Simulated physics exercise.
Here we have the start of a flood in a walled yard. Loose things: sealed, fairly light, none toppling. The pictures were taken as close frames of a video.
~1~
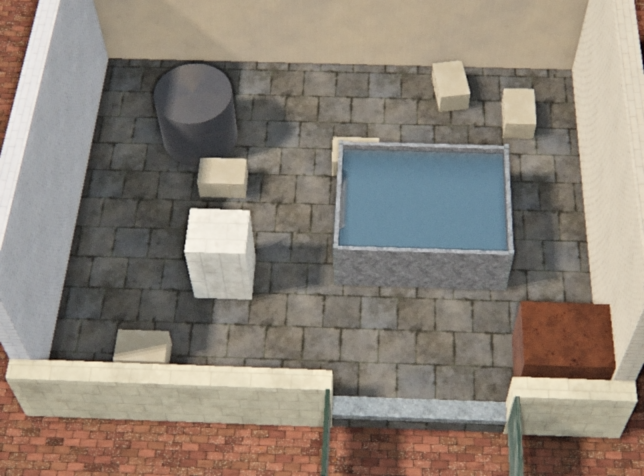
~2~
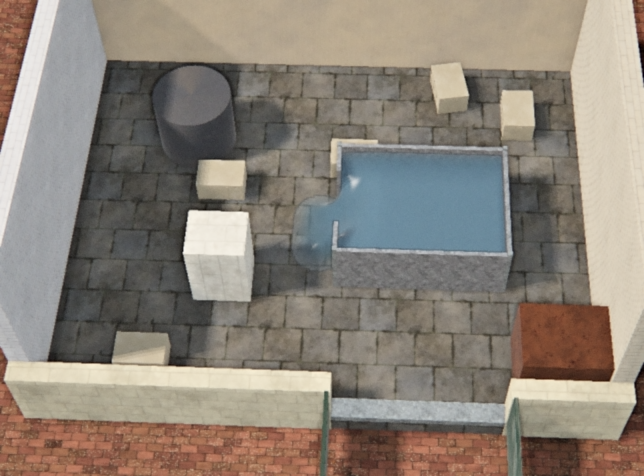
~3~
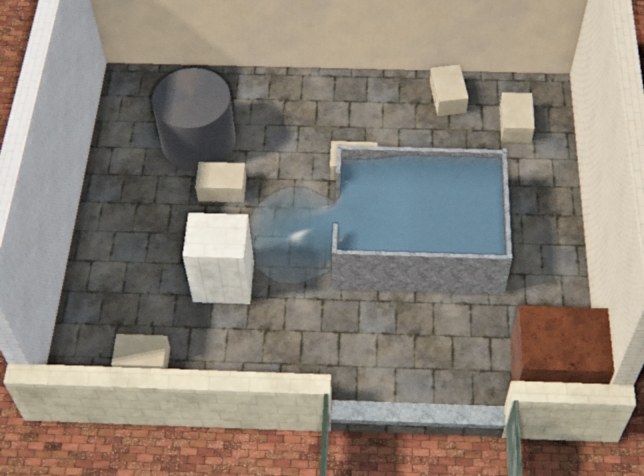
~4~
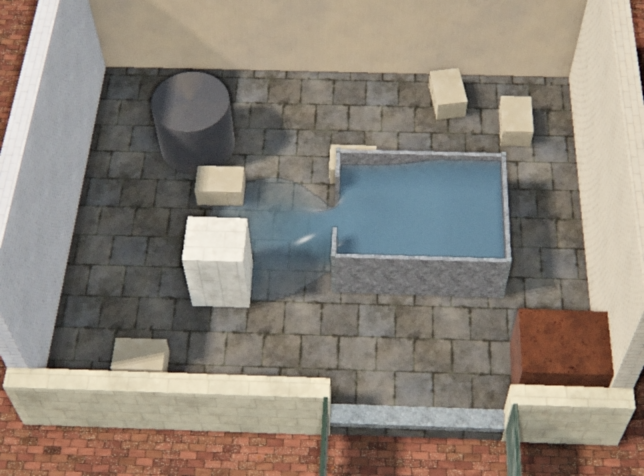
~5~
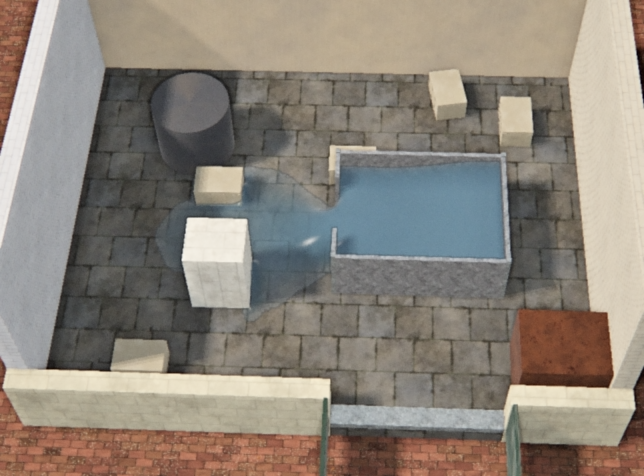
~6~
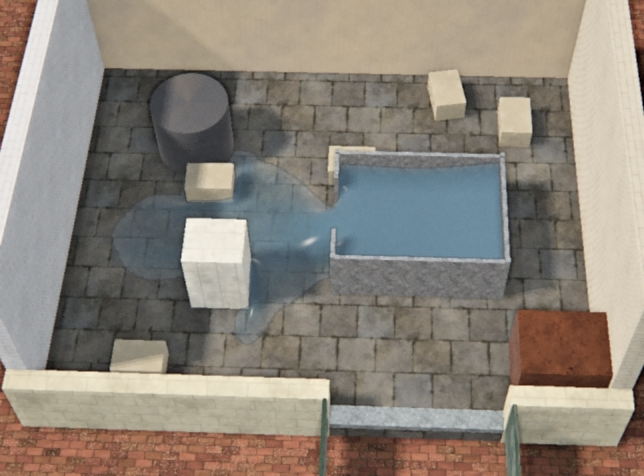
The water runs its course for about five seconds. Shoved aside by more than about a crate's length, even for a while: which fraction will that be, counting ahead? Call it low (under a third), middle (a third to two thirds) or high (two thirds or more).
Middle.
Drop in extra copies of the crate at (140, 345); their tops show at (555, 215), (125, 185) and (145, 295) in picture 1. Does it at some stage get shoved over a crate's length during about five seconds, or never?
Taking them one at a time: Falls short; goes the distance; goes the distance.
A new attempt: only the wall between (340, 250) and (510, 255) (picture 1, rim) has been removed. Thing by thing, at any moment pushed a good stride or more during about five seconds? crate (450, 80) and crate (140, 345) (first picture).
In order: Fell short, covered the distance.
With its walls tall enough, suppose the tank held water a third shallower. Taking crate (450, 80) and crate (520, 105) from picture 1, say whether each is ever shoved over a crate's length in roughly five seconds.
First: Shy of that; second: Shy of that.
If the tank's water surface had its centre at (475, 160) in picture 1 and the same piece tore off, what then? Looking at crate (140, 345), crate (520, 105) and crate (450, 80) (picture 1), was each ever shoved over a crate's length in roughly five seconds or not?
Taking them in turn: Got sent well off; kept near its start; kept near its start.
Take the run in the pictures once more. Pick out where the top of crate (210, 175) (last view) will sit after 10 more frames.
Near (100, 156).
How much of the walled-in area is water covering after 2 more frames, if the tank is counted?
30 in a hundred, roughly.
A moment on, 0 of 5 are well off their spots; 0 afloat.
Next, 1 of 5 are well off their spots; 1 afloat.
Later, 2 of 5 are well off their spots; 2 afloat.
In the end, 2 of 5 are well off their spots, and 2 have been at some point; 2 afloat.
